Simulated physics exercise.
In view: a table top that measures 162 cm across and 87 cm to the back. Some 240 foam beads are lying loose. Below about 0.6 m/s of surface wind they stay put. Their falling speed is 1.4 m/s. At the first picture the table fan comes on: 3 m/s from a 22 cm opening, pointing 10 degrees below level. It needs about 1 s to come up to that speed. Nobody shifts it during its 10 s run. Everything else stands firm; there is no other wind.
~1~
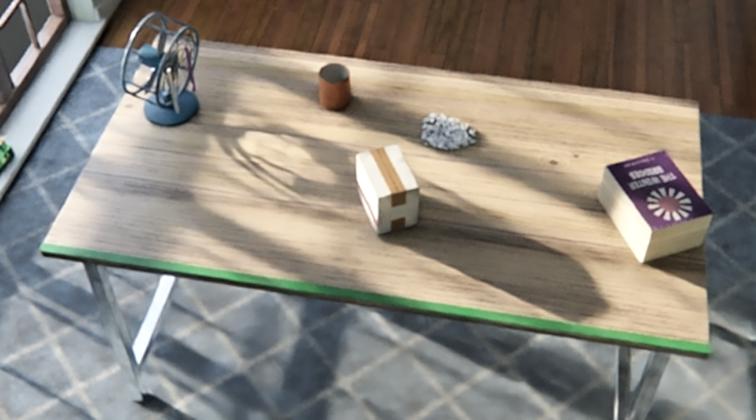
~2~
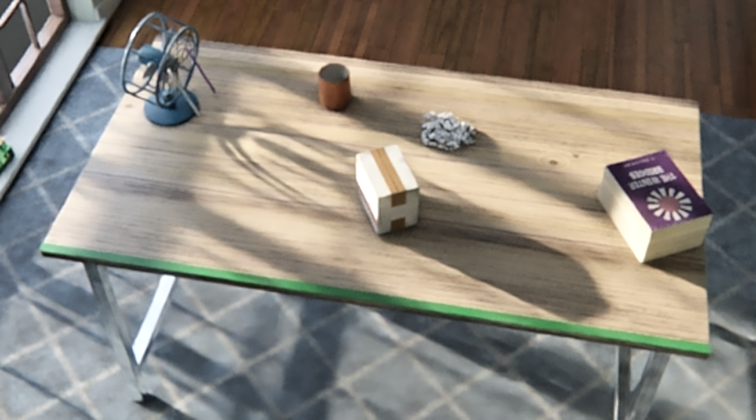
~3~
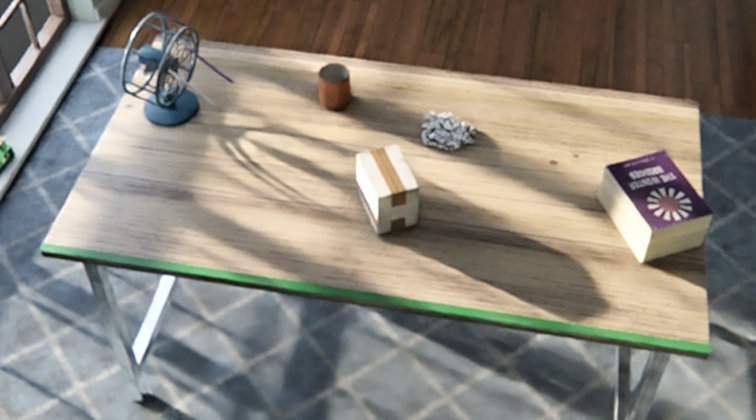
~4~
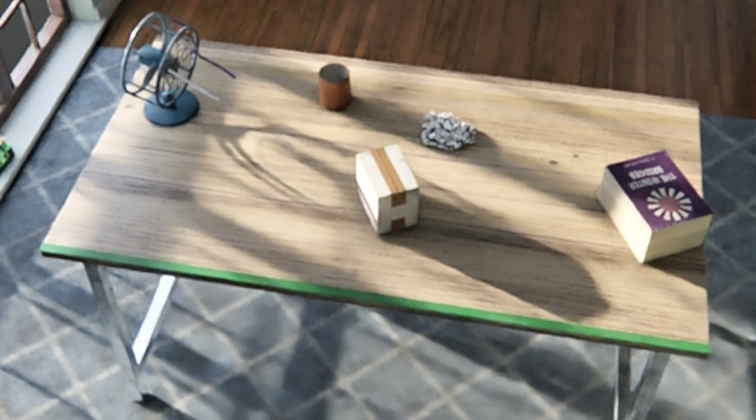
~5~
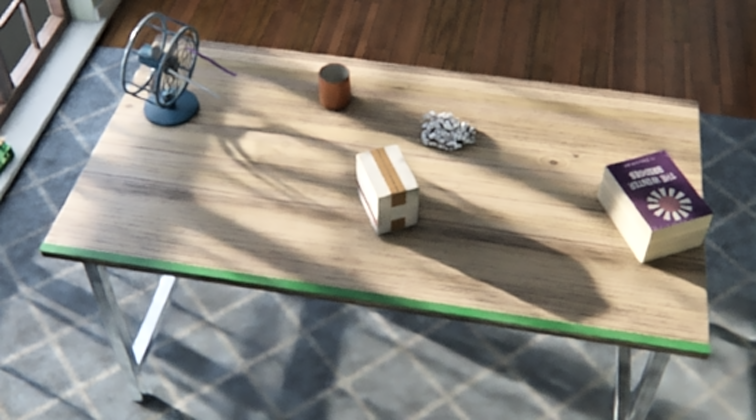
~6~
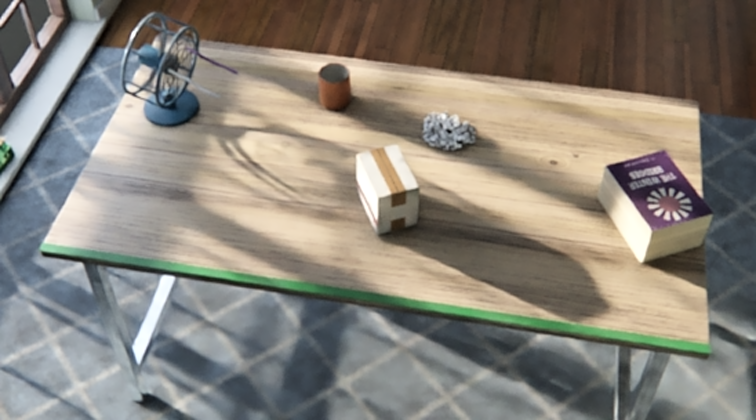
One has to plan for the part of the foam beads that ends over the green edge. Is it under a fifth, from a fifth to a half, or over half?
The share over the green edge is not even a fifth.
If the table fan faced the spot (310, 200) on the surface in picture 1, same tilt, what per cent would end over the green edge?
Then about 0 %.
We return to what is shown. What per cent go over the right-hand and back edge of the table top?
About 10 % right-hand, 50 % back.
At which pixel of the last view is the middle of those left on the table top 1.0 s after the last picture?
Near (558, 92).
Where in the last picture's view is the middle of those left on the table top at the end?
Around (515, 82).
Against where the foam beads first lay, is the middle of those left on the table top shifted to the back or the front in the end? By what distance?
To the back, by about 25 cm.
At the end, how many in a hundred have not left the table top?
About 40 %.
Then, 1.0 s after the last picture, 89 % are on the move or not yet settled, 0 % are over the green edge; the middle of those still in play is near (558, 92).
Then, 2.2 s after the last picture, 80 % are on the move or not yet settled, 0 % are over the green edge; the middle of those still in play is near (544, 87).
Then, 4.6 s after the last picture, 39 % are on the move or not yet settled, 0 % are over the green edge; the middle of those still in play is near (523, 84).
Then, 9.1 s after the last picture, at the end, 0 % are over the green edge; the middle of those still in play is near (515, 82).
